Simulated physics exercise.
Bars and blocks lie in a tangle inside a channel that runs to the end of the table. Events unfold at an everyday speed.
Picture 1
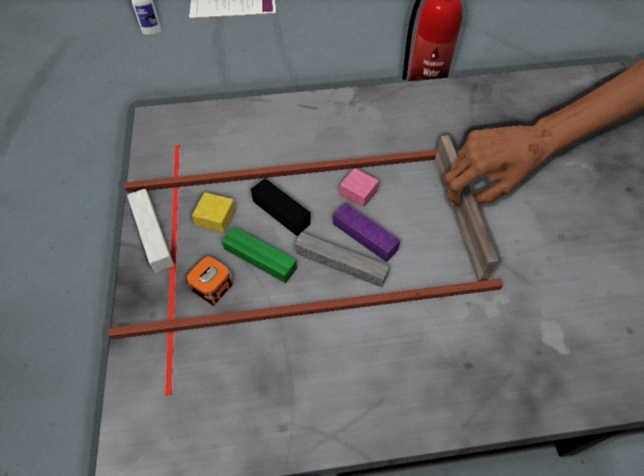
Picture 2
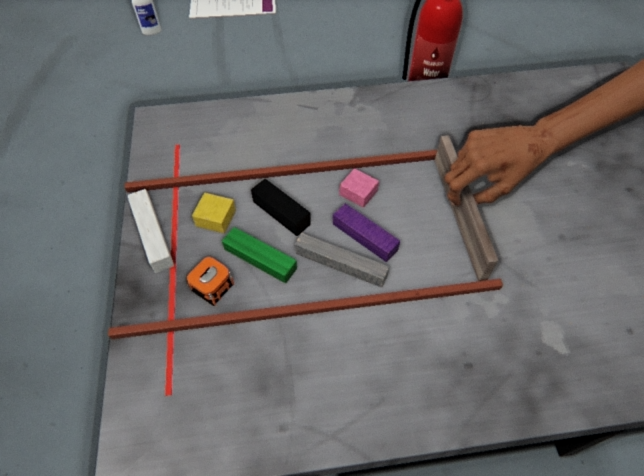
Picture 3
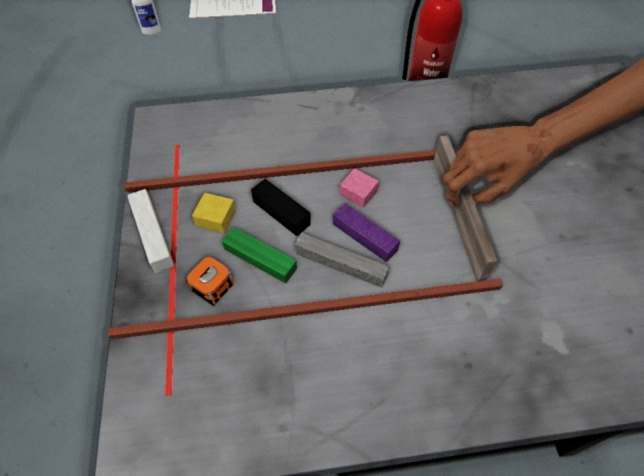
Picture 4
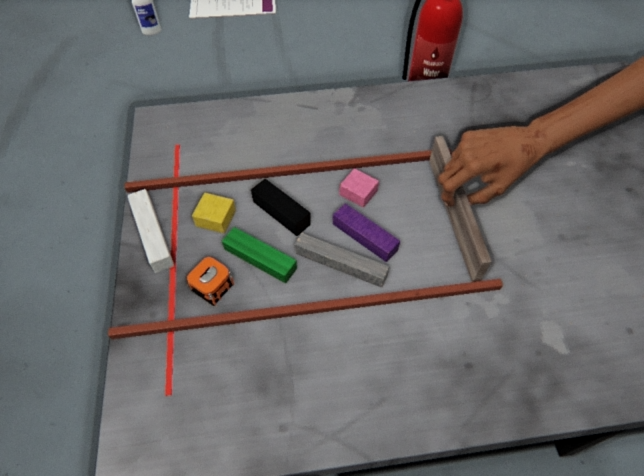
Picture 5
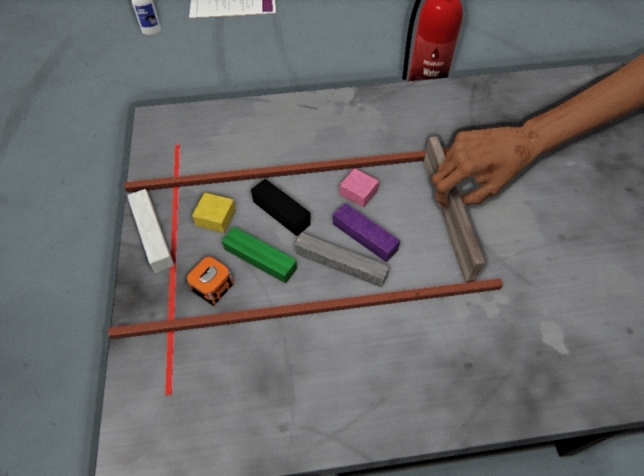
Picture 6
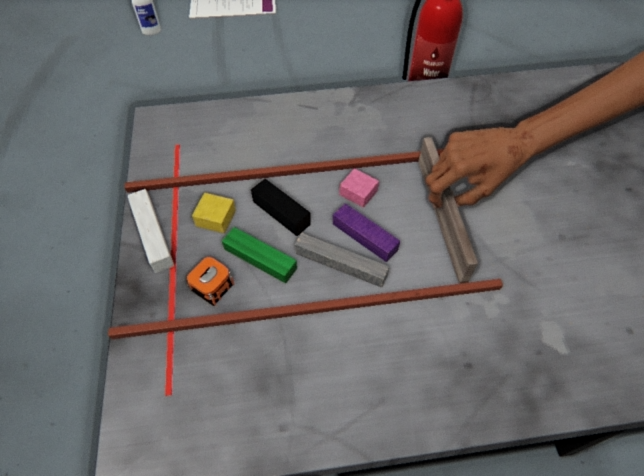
A hand held a long wooden board at the right of a channel strewn with coloured blocks and an orange case, then slid it slightly left, while the blocks and the case stayed still.
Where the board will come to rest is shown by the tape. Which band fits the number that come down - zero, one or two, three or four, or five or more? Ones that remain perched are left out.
The band that fits is three or four.
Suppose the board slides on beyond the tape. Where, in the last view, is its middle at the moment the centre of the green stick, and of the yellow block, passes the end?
Its middle is about (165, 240) and about (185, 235).
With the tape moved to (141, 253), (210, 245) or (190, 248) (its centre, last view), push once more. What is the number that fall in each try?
In order: 6, 1 and 1.
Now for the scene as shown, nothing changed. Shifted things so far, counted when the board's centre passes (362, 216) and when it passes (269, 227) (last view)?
By then 3, and later 7.
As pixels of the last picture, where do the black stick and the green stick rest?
First at (131, 225); second at (119, 290).
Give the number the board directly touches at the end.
3 of them.
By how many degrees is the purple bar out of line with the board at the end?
Around 0 degrees.
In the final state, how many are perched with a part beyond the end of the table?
In total, 3 of them.
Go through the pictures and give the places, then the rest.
In the first frame, white bar (150, 230); orange case (211, 281); yellow block (215, 213); board (463, 205); tape (174, 249).
In the second frame, orange case (211, 281); grey bar (341, 260).
In the third frame, yellow block (215, 213); green stick (259, 255).
In the fourth frame, white bar (150, 230); pink block (359, 188).
In the fifth frame, orange case (211, 281); purple bar (366, 232).
In the sixth frame, white bar (150, 230); orange case (211, 281); yellow block (215, 213); board (445, 207); tape (174, 249).
A little later, none off yet; white bar at rest near (150, 230); orange case at rest near (211, 281); yellow block at rest near (215, 213).
When it is over, the number that fall off is three or four; down, yellow block, orange case and white bar.
